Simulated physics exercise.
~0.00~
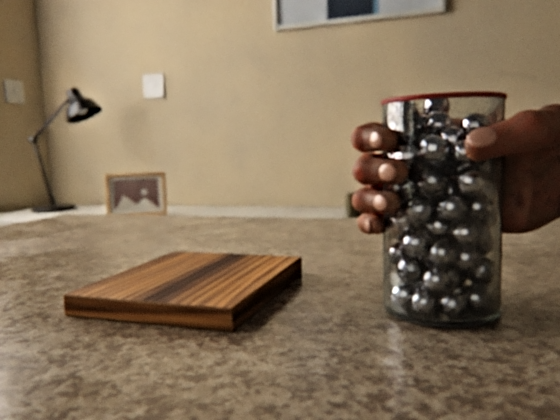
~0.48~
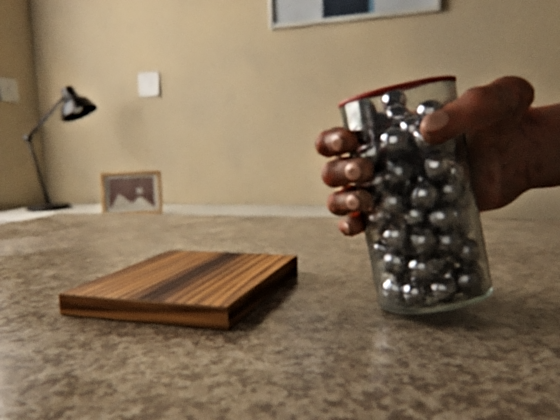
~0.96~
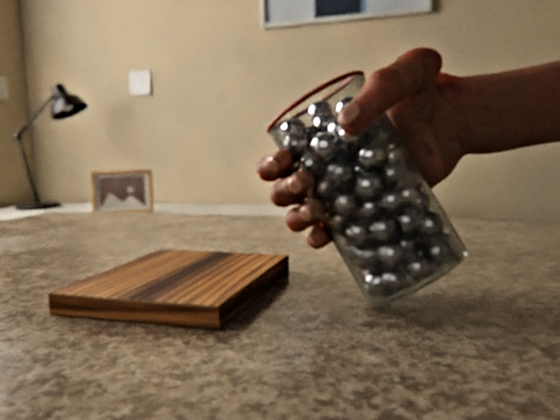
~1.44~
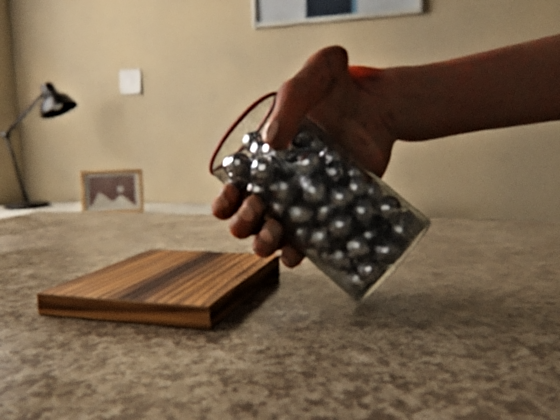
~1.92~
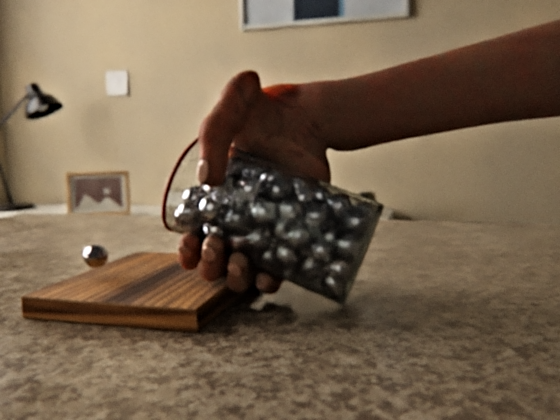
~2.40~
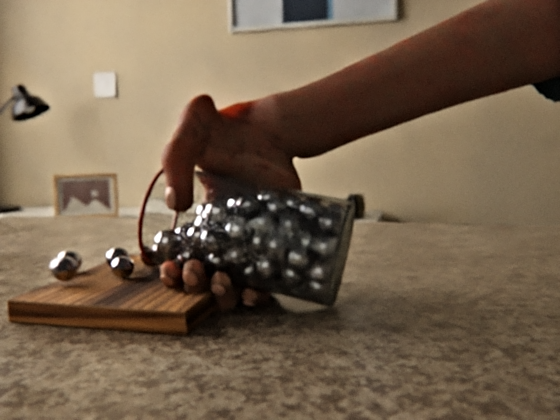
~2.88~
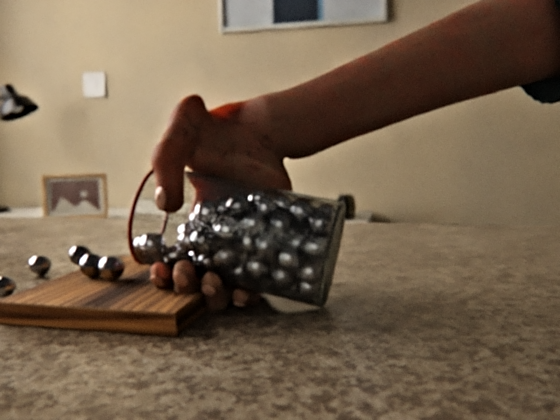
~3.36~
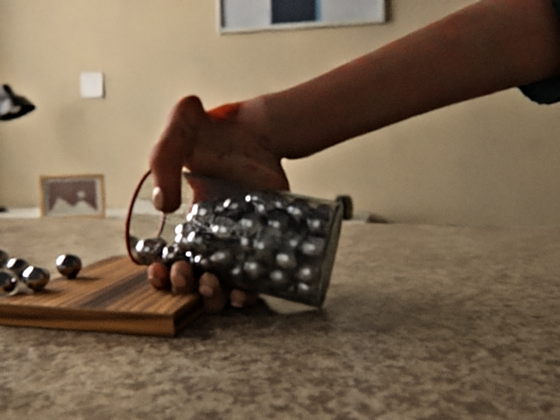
A hand tips a clear glass of steel balls leftward, spilling several onto a wooden block.
